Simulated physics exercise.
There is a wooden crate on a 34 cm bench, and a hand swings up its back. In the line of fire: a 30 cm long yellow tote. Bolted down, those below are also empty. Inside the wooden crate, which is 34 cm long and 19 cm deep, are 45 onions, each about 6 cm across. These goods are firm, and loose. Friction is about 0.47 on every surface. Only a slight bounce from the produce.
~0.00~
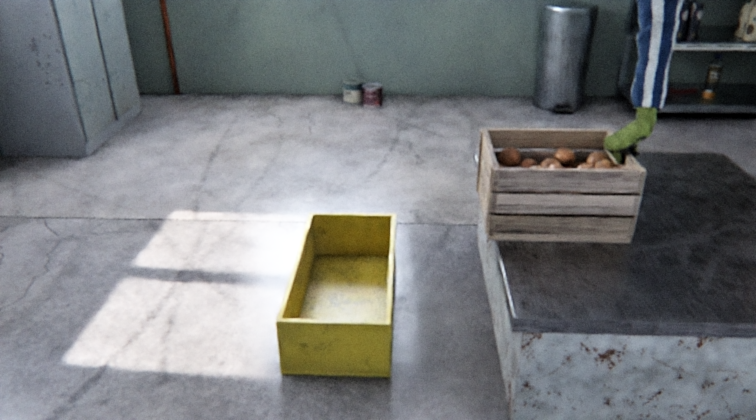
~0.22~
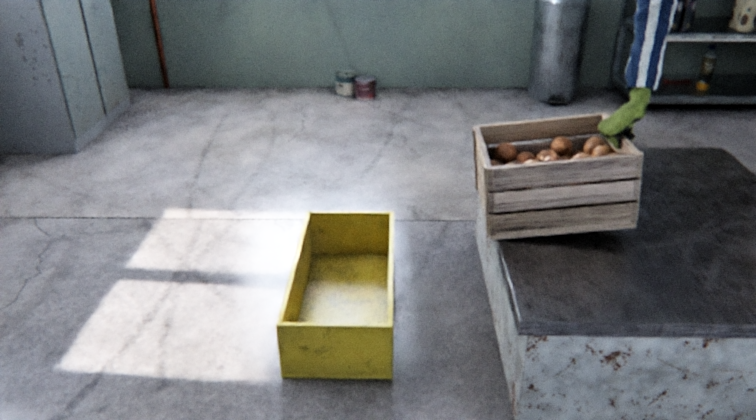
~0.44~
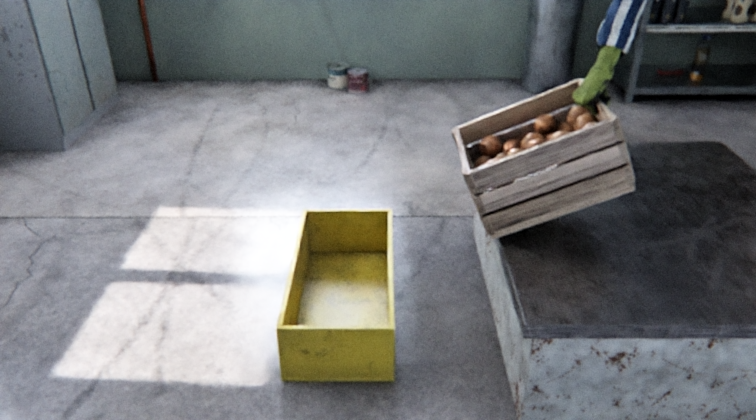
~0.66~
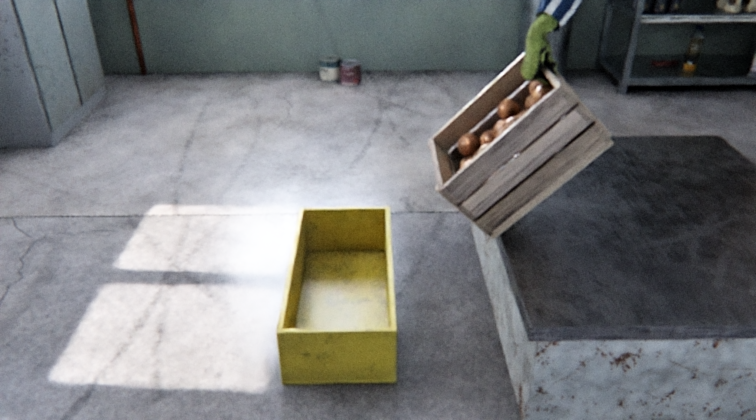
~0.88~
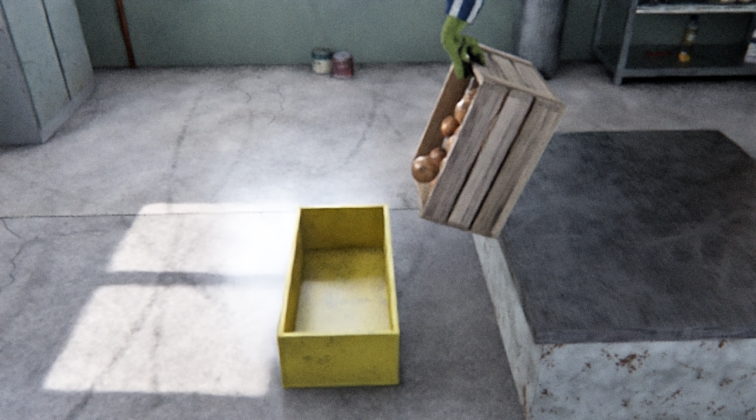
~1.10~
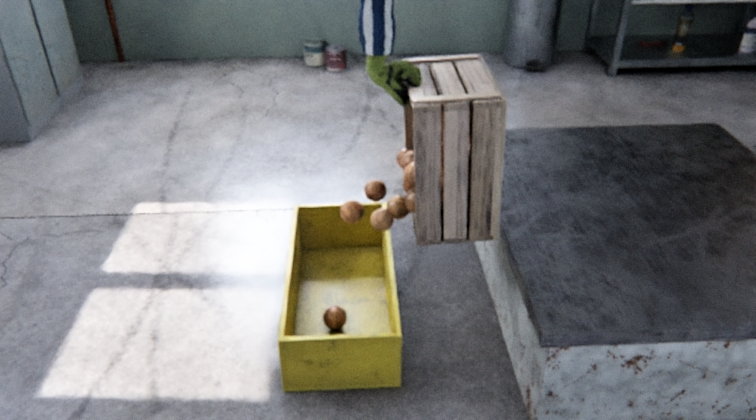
A green-gloved hand lifts the back of a wooden crate of round brown onions on a dark-topped bench, tilting it leftward over the edge. The crate swings steeply onto its side, and onions tumble from its open top, with one already inside the yellow tote on the floor.
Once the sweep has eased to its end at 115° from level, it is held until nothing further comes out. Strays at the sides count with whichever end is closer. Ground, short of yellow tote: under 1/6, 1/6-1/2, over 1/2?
Looks like smaller than one sixth to me.
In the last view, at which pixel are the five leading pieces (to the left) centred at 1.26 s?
I'd put them at about (327, 303).
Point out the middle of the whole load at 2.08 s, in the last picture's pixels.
Centre: Approx. (339, 293).
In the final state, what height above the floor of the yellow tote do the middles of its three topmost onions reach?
I'd put it near 9 cm.
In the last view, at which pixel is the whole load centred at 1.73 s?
Near pixel (349, 292).
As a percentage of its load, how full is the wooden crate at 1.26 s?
Still in there: Some 75 per cent.
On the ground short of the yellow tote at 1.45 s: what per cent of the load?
Close to 0 in a hundred.
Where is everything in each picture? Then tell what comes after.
In the first frame (each is followed by its nearest rim corner in this view), wooden crate, (639, 170); yellow tote, (385, 323); 0° from level; none out.
The second frame shows wooden crate, (636, 154); 6° from level.
The third frame shows wooden crate, (611, 119); 23° from level.
The fourth frame shows wooden crate, (555, 89); 46° from level.
The fifth frame shows wooden crate, (480, 85); 70° from level; 1 out, the lowest onion at (425, 170).
The sixth frame shows wooden crate, (413, 112); yellow tote, (396, 334); 93° from level; 5 out, the lowest onion at (335, 318).
After 1.26 s, tilt 106°; 33 still in the wooden crate, 5 in the yellow tote and 7 in the air.
After 1.45 s, tilt 114°; 15 still in the wooden crate, 21 in the yellow tote and 9 in the air.
After 1.73 s, tilt 115°; 3 still in the wooden crate, 34 in the yellow tote, 2 on the ground short of the yellow tote and 6 in the air.
Final count (at 2.08 s), 43 in the yellow tote and 2 on the ground short of the yellow tote. Asked share, 2 of 45, 4 per cent.
